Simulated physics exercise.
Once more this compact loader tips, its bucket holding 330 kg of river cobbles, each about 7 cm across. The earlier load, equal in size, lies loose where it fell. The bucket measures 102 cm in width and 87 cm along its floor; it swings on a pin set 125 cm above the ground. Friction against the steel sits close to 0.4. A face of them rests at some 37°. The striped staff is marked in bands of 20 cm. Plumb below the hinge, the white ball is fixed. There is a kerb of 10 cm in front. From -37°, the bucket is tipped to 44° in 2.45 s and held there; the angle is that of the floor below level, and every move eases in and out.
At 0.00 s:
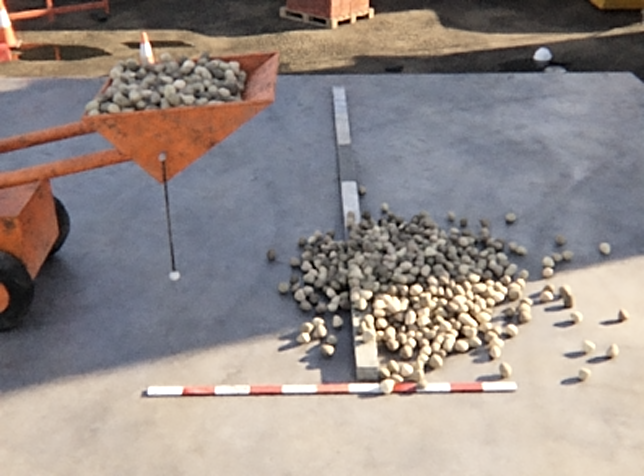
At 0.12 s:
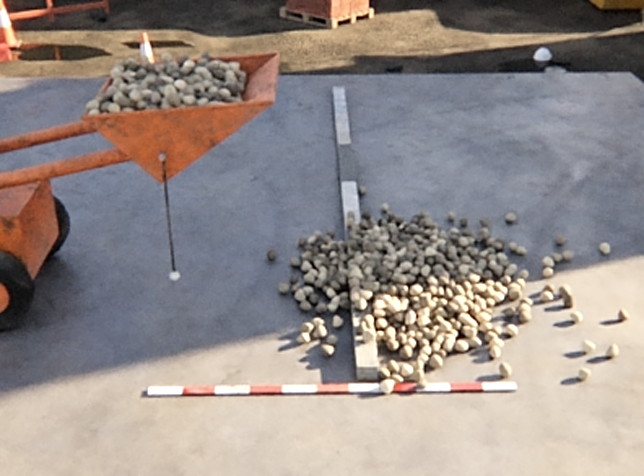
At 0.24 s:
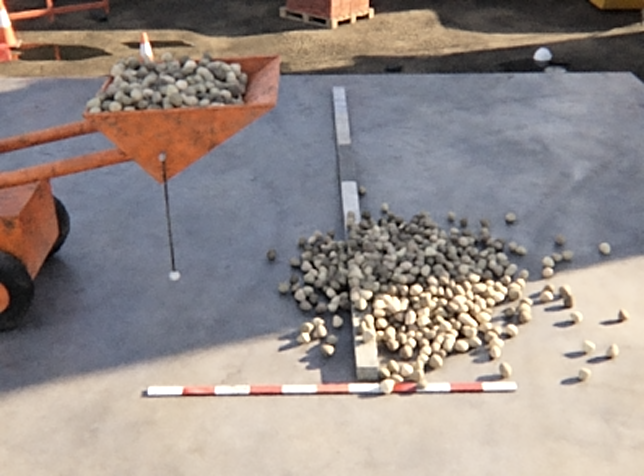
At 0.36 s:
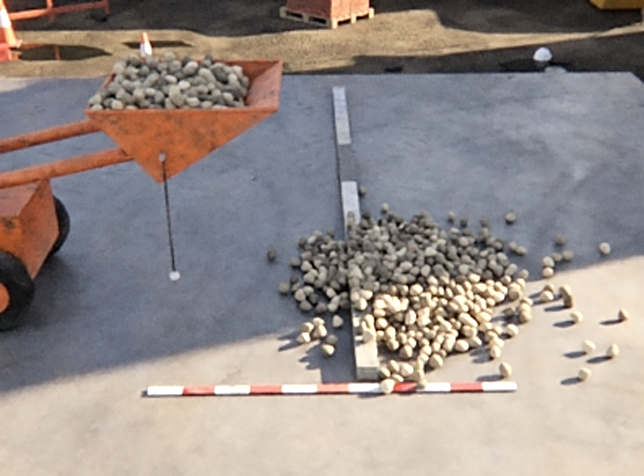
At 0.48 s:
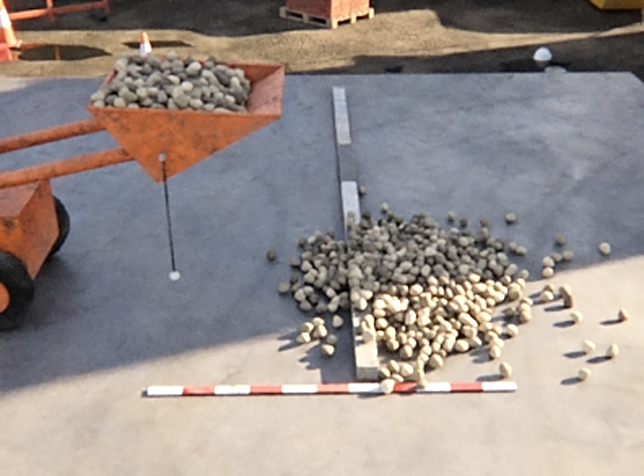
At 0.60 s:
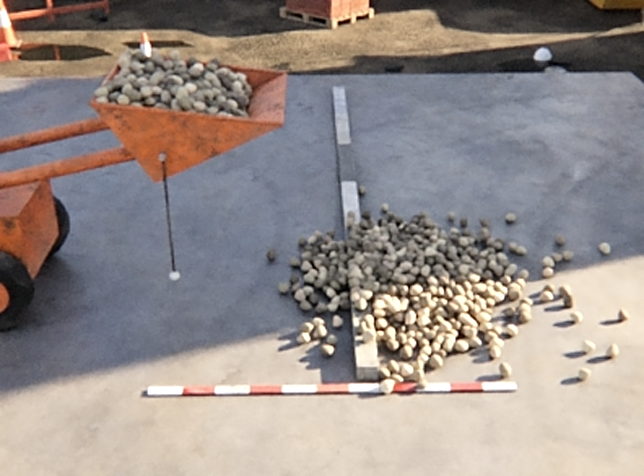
An orange loader bucket heaped with grey and tan cobbles, at the upper left, tilts slowly and slightly, its right lip dipping a little as the stones shift gently inside it. Seen from above by a still camera, the sunlit and shadowed concrete yard has orange barriers at its far left edge. A loose pile of cobbles lies motionless across a pale kerb, behind a red-and-white striped rod.
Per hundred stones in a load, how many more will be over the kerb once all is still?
2.
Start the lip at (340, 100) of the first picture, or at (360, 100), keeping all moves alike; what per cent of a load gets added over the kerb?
Roughly 45 and 70 per cent, in that order.
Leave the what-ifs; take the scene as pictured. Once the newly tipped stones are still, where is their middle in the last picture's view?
I'd say close to (304, 272).
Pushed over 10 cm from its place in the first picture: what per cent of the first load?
The answer is about 0 per cent.
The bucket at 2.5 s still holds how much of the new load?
Estimate: 5 % remaining inside, roughly.
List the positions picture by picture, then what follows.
In the first frame, lip at (273, 101), floor tilted -37°, highest stones at (196, 65). The earlier load is highest near (388, 263), 20 cm above ground level, 17 % on this side of the kerb, 83 % over the kerb.
In the second frame, the bucket is at -36°, its lip at (274, 102); the top of the load is at (197, 66); the stones move at 0.0 m/s on average.
In the third frame, the bucket is at -35°, its lip at (275, 105); the top of the load is at (183, 65); the stones move at 0.1 m/s on average.
In the fourth frame, the bucket is at -32°, its lip at (277, 110); the top of the load is at (159, 63); the stones move at 0.1 m/s on average.
In the fifth frame, lip at (280, 116), floor tilted -29°, highest stones at (140, 60); the stones move at 0.1 m/s on average.
In the sixth frame, the bucket is at -25°, its lip at (283, 124); the top of the load is at (138, 59); the stones move at 0.1 m/s on average.
After 1.8 s the floor is at 31°; in per cent of one load, 86 in the bucket, 31 on this side of the kerb, 83 over the kerb; the foremost stones are at (611, 285).
After 2.5 s the floor is at 44°; in per cent of one load, 3 in the bucket, 113 on this side of the kerb, 84 over the kerb; the foremost stones are at (611, 285).
After 2.9 s the floor is at 44°; in per cent of one load, 0 in the bucket, 115 on this side of the kerb, 85 over the kerb; the foremost stones are at (611, 285).
After 5.3 s the floor is at 44°; in per cent of one load, 0 in the bucket, 115 on this side of the kerb, 86 over the kerb; the foremost stones are at (611, 285). Net gain over the kerb, 2.
